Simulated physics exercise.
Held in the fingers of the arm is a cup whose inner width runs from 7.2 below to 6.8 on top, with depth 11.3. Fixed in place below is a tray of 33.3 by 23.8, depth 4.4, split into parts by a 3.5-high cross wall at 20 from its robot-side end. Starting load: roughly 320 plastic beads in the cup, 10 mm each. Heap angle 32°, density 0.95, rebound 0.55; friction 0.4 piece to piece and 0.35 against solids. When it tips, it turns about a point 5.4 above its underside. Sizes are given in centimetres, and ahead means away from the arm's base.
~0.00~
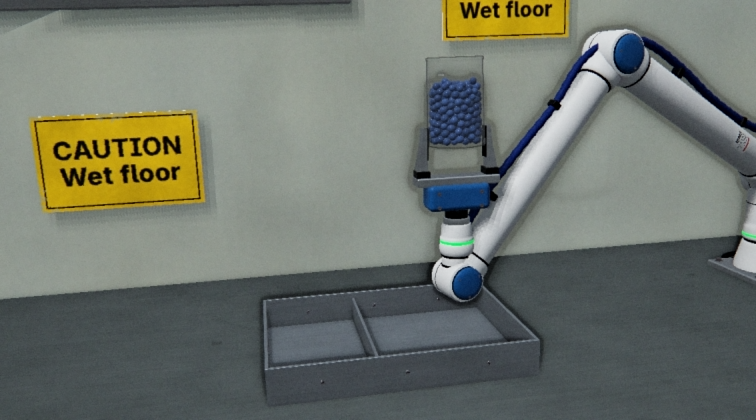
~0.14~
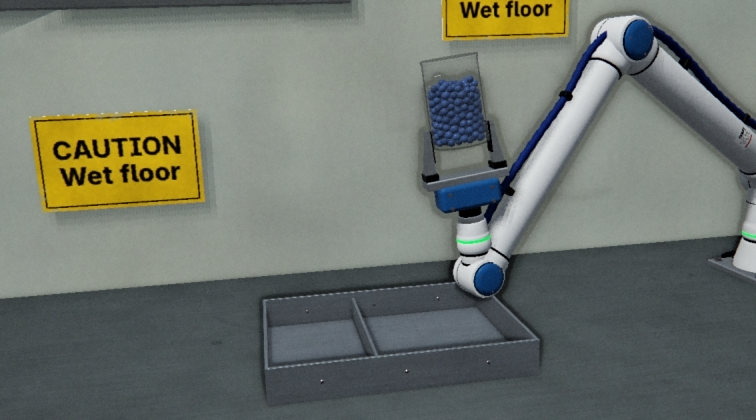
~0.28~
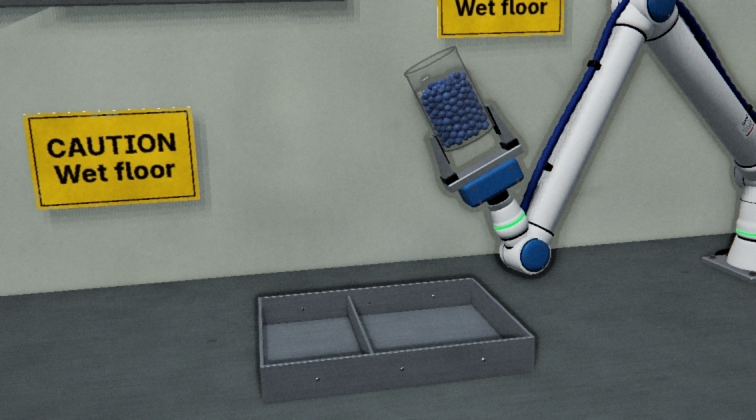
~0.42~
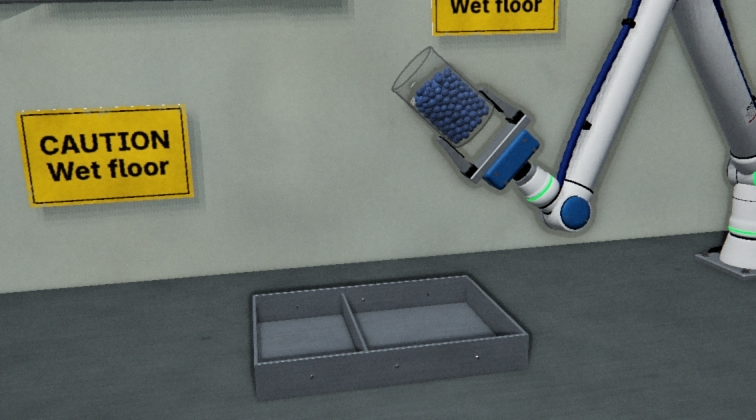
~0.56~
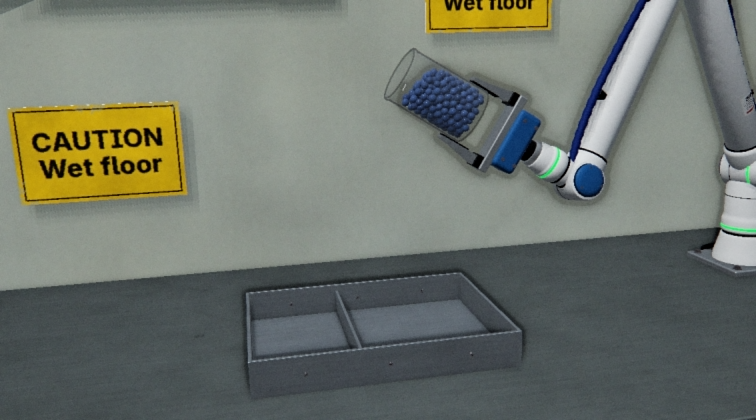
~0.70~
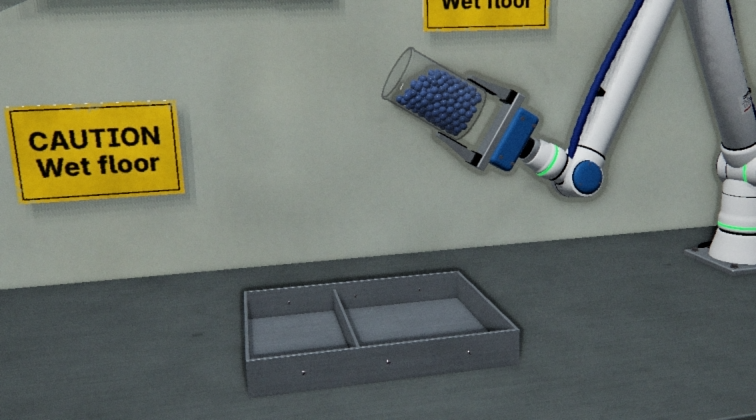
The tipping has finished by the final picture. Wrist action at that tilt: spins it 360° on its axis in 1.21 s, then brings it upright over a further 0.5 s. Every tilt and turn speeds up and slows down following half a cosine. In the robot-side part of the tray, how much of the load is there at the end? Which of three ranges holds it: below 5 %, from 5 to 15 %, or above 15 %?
It lands in the range below 5 %.
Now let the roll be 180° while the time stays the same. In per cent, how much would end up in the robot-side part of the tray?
Around 0 %.
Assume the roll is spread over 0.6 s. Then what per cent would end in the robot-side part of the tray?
Then roughly 0 %.
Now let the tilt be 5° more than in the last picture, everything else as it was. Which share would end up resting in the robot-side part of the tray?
Then roughly 0 per cent.
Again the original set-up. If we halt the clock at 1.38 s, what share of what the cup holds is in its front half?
Estimate: Near 55 %.
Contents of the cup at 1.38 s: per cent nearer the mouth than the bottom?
Close to 30 per cent sits in the mouth half.
After 1.38 s, tipped 59°, highest piece 37 above the table; 321 in the cup.
After 2.07 s, tipped 46°, highest piece 36 above the table; 321 in the cup.
After 2.61 s, upright, highest piece 38 above the table; 321 in the cup.
After 3.31 s, upright, highest piece 38 above the table; 321 in the cup.
At rest, 321 in the cup. That is 0 % in the robot-side part of the tray.
